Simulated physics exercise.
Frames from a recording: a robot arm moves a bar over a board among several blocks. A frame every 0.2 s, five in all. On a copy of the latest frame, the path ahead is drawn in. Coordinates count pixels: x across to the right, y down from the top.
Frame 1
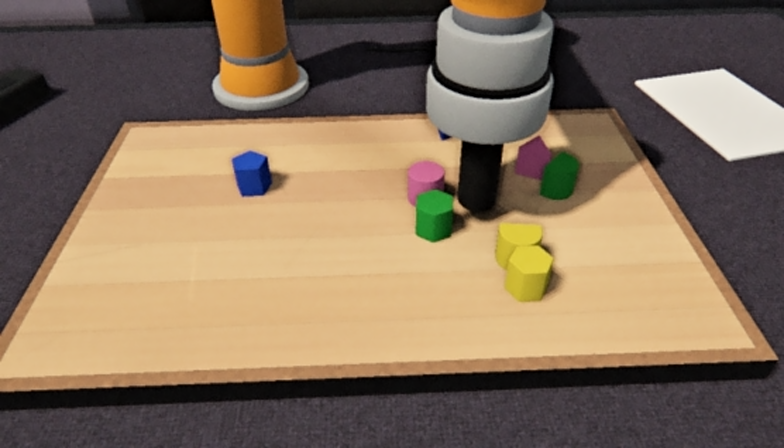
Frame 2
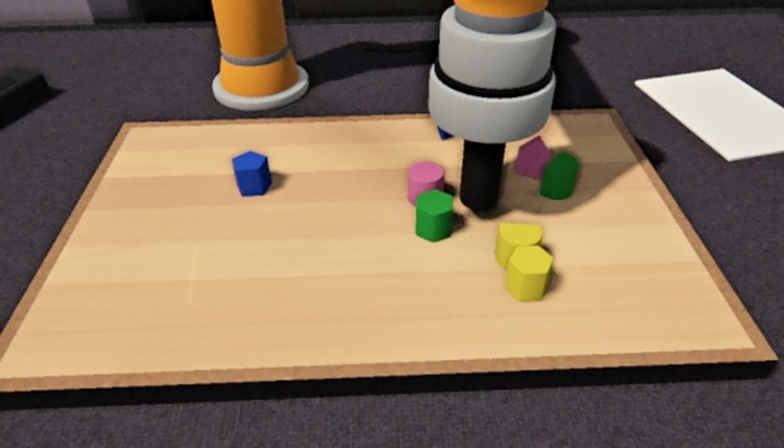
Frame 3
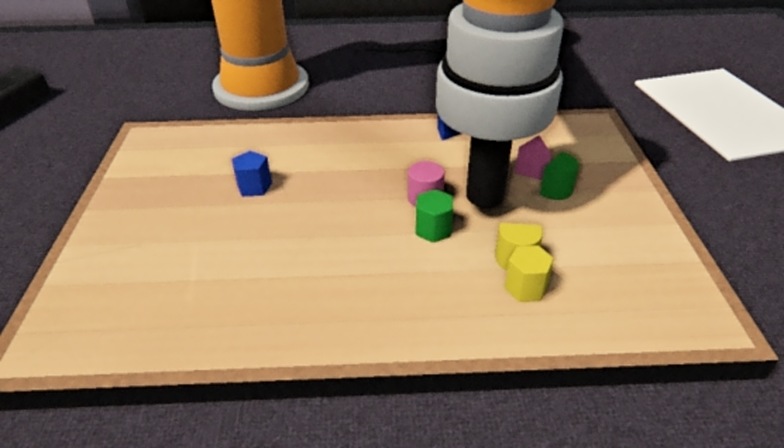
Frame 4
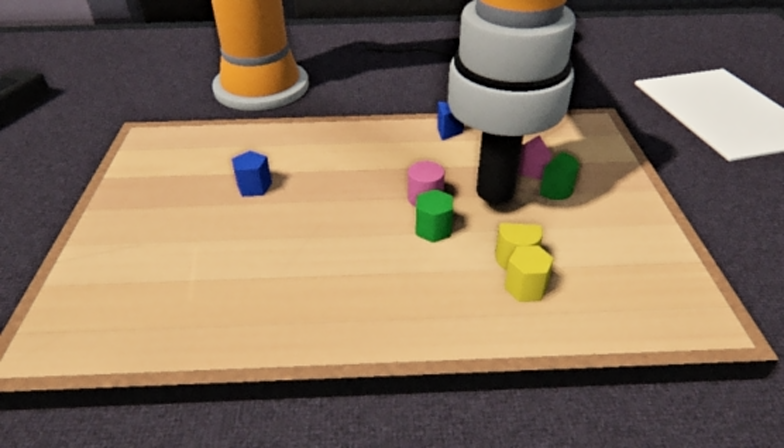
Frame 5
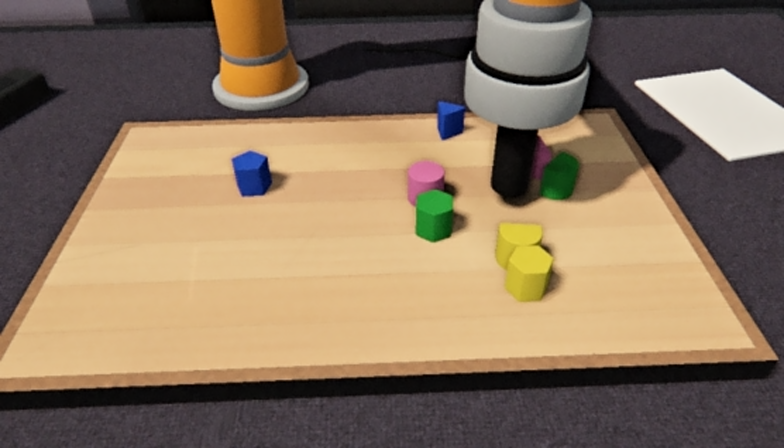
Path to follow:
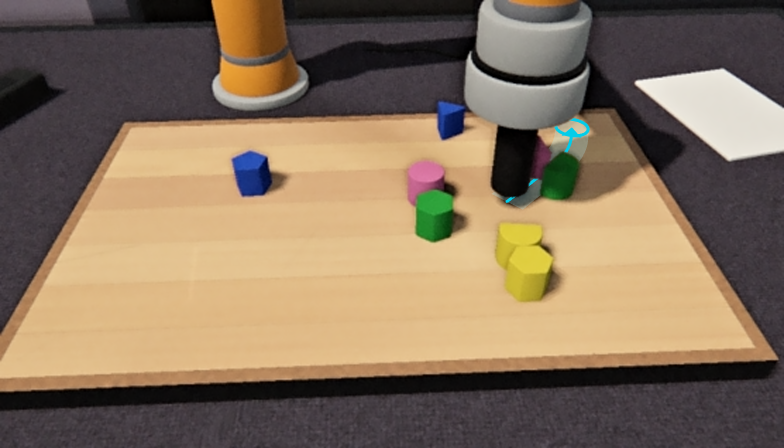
The robot arm's black bar starts between the pink round block and the green half-round block, barely shifting at first. It then slides a short way right and slightly toward the back, uncovering a blue block behind it and partly covering the pink three-sided block, while the blocks stay still.
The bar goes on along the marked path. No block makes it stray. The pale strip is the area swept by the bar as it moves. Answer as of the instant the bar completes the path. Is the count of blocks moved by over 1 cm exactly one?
I expect so.
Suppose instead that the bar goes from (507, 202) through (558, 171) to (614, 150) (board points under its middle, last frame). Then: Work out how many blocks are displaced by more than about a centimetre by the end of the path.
Answer: Two blocks.
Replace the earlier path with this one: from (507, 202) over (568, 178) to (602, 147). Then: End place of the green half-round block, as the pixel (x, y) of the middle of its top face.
Around (624, 152).
Drawn move, from (507, 202) via (539, 177) and (565, 153), ending at (572, 127).
What follows on the original path. One third of the way, bar (542, 162); pink three-sided block (546, 134), turned 20° anticlockwise; green half-round block (568, 163).
Two thirds of the way, bar (568, 139); pink three-sided block (558, 113), turned 50° anticlockwise; green half-round block (568, 163).
At the end, bar (575, 114); pink circle still; pink three-sided block (551, 97), turned 100° anticlockwise; green half-round block (568, 163).
